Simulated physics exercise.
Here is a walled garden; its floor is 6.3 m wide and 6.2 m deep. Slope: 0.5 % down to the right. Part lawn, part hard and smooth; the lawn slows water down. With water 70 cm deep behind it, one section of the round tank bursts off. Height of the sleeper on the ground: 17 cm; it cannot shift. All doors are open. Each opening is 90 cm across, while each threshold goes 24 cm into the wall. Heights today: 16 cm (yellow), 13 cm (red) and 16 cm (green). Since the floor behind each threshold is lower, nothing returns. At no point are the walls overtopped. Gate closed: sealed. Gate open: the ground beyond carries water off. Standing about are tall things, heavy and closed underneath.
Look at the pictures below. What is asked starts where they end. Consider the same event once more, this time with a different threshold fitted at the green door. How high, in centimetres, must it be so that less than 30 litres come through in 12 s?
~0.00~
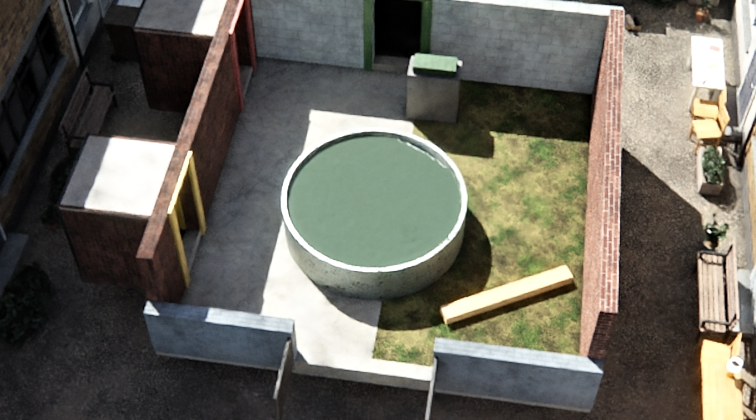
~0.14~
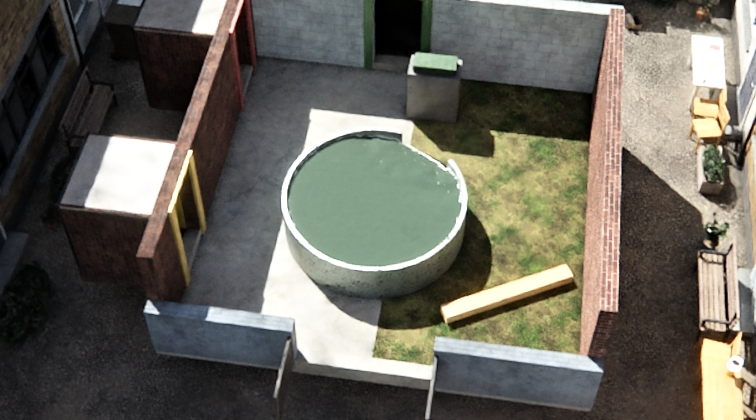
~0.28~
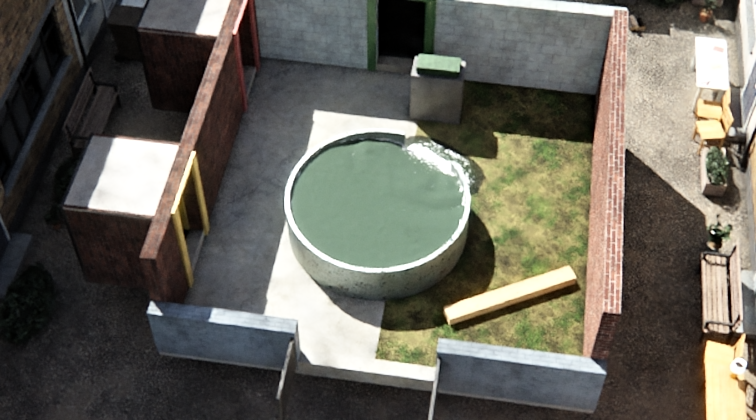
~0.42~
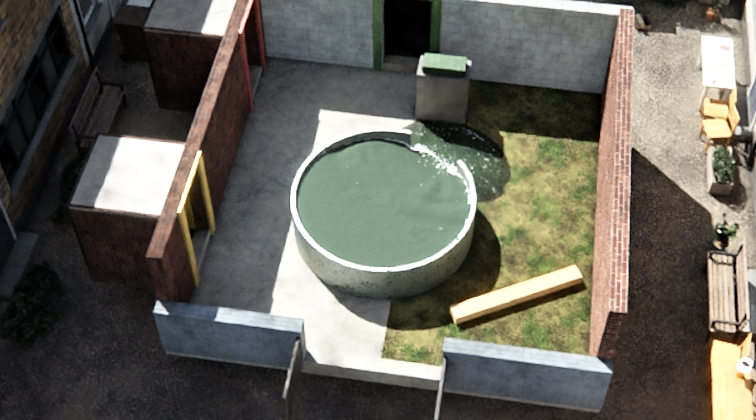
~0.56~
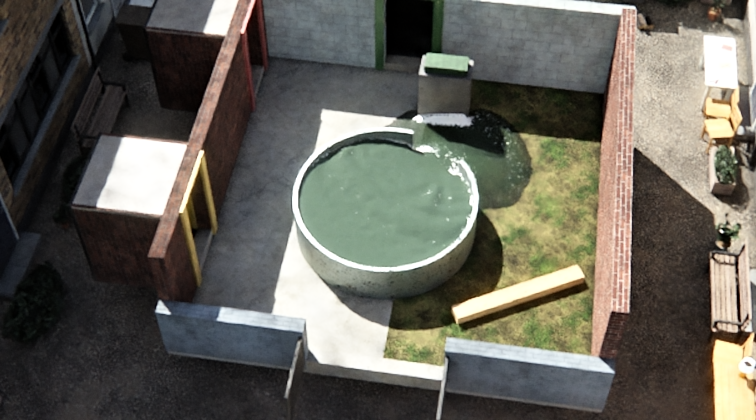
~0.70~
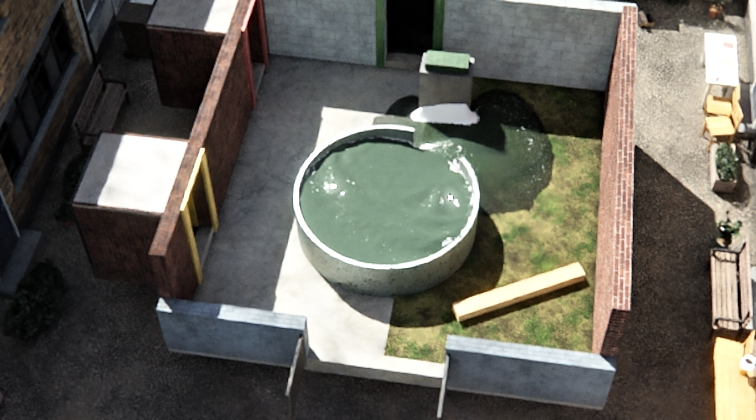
It must be about 6 cm high.
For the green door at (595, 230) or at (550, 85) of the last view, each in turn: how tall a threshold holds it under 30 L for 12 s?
Minimums: About 12.5 cm and 24 cm.
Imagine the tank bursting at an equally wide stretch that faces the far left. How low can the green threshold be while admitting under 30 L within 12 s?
Estimate: Near 11.0 cm.
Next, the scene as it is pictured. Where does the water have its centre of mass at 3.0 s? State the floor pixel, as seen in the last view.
Roughly (431, 185).
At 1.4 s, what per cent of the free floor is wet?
25 %.
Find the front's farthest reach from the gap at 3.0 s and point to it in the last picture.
Pixel close to (270, 56).
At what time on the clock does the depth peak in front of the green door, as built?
5.0 s.
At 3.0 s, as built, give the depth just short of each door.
Depths, in cm - yellow: 0, red: 10, green: 4.
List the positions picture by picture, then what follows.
Still water, 70 cm deep, in the round tank at (374, 199); the green door at (397, 32) is dry, in the first picture.
Water pours out on the far side and has run 0.3 m, to a hidden place; about 9 cm deep outside, 70 cm at the back, in the second picture.
The gap is on the far side, the front 0.7 m out at (472, 164); the back of the round tank holds 70 cm, in the third picture.
The front is at (478, 135), 1.2 m from the gap on the far side; 2.1 m2 of floor is wet, 70 cm left at the back, in the fourth picture.
The front is at (499, 120), 1.7 m from the gap on the far side; 3.3 m2 of floor is wet, 70 cm left at the back, in the fifth picture.
The gap is on the far side, the front 2.3 m out at (512, 97); the back of the round tank holds 70 cm; the green door at (410, 29), 2.6 m from the gap, is still 0.8 m from the nearest water, in the sixth picture.
After 1.4 s water covers 25 % of the floor, deepest (44 cm) near (451, 127); it has not reached the green door.
After 3.0 s water covers 50 % of the floor, deepest (34 cm) near (595, 100); 4 cm at the green door, 0 litres in over its 16 cm threshold.
After 12.0 s water covers 95 % of the floor, deepest (17 cm) near (595, 107); 7 cm at the green door, 0 litres in over its 16 cm threshold.
At the green door as built, the water arrived by 1.6 s and peaked near 11 cm at 4.8 s.
Run again over the same 12 s with other heights there, 44 litres in over 5 cm, 17 litres over 7 cm. The limit of 30 litres is kept from about 6 cm up.
